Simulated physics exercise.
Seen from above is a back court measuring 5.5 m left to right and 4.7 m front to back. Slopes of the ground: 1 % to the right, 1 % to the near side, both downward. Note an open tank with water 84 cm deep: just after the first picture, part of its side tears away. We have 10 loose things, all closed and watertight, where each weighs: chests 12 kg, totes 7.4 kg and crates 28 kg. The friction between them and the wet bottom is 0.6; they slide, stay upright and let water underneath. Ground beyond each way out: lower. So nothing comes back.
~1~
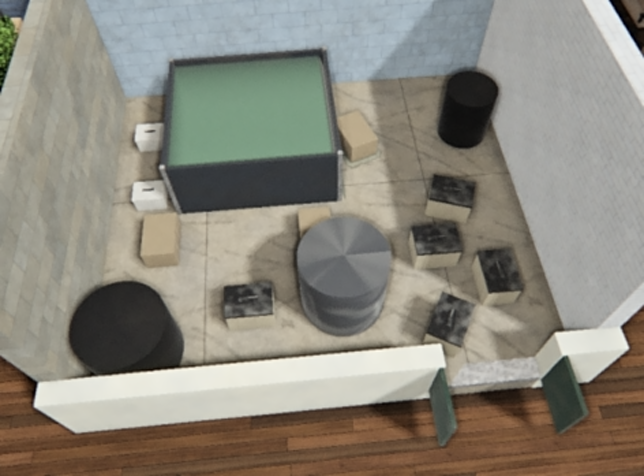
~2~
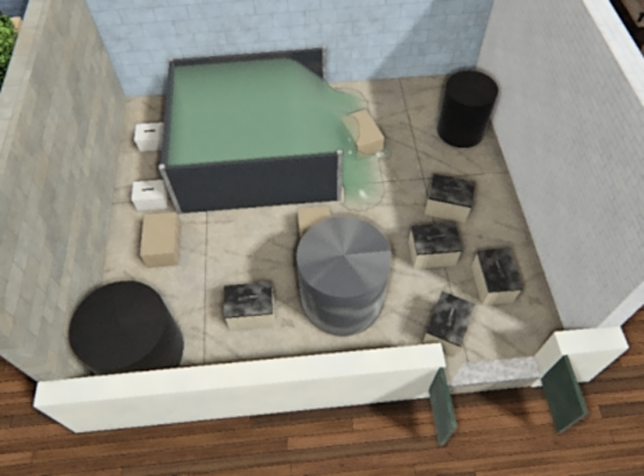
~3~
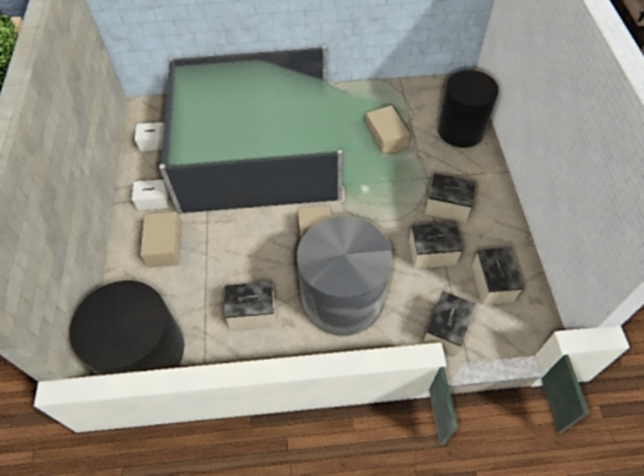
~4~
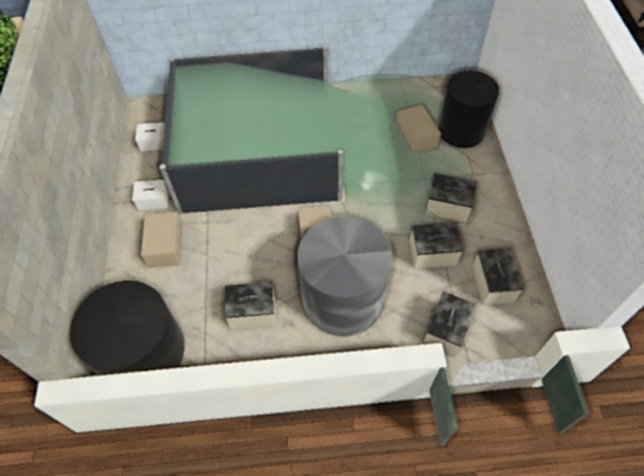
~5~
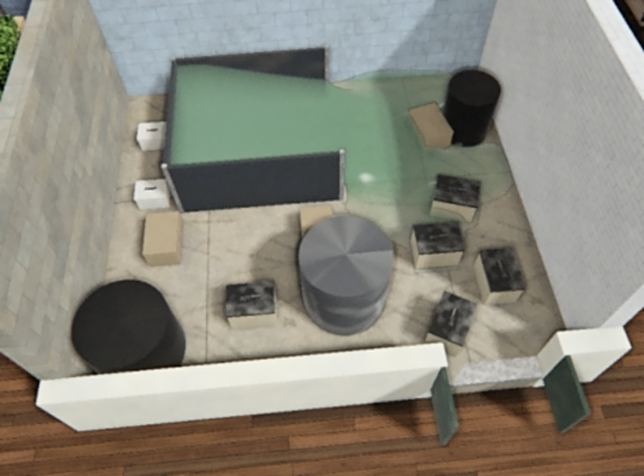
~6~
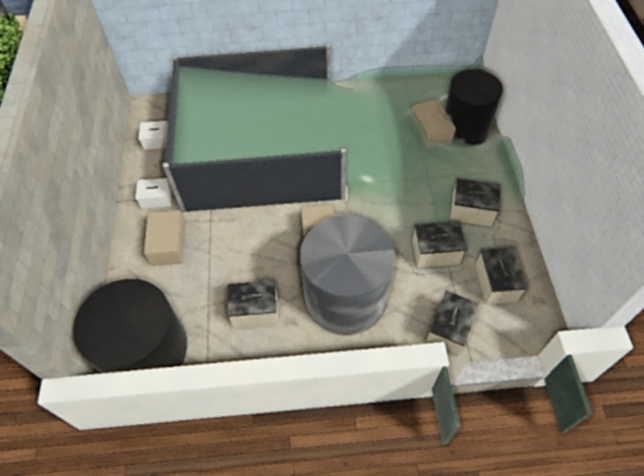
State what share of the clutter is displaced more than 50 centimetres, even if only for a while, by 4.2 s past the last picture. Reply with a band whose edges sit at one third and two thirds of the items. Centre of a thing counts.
Band: One third to two thirds.
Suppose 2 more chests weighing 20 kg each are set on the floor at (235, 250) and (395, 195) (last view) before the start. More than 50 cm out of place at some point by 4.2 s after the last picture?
Result, in sequence: Not exceeded / exceeded.
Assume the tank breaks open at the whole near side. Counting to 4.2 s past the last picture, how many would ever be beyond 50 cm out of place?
Result: 9 of them.
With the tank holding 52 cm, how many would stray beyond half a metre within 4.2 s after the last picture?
That would give 5.
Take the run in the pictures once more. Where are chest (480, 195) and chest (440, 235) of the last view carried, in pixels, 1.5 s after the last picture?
Approx. (517, 313); approx. (449, 271).
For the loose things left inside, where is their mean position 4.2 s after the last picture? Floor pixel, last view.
Averaged position, last view: Near pixel (240, 264).
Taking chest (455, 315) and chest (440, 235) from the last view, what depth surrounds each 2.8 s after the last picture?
Depths: Near 13 cm, then near 18 cm.
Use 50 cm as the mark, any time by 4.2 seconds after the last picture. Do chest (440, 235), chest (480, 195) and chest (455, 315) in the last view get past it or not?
First exceeding it, second exceeding it, third exceeding it.
Then, 0.4 s after the last picture 2 of 10 are over 50 cm from their spots; 2 afloat.
Then, 1.5 s after the last picture 3 of 10 are over 50 cm from their spots; 2 afloat.
Then, 2.8 s after the last picture 5 of 10 are over 50 cm from their spots; 3 afloat.
Then, 4.2 s after the last picture 6 of 10 are over 50 cm from their spots, and 6 have been at some point; 3 afloat.
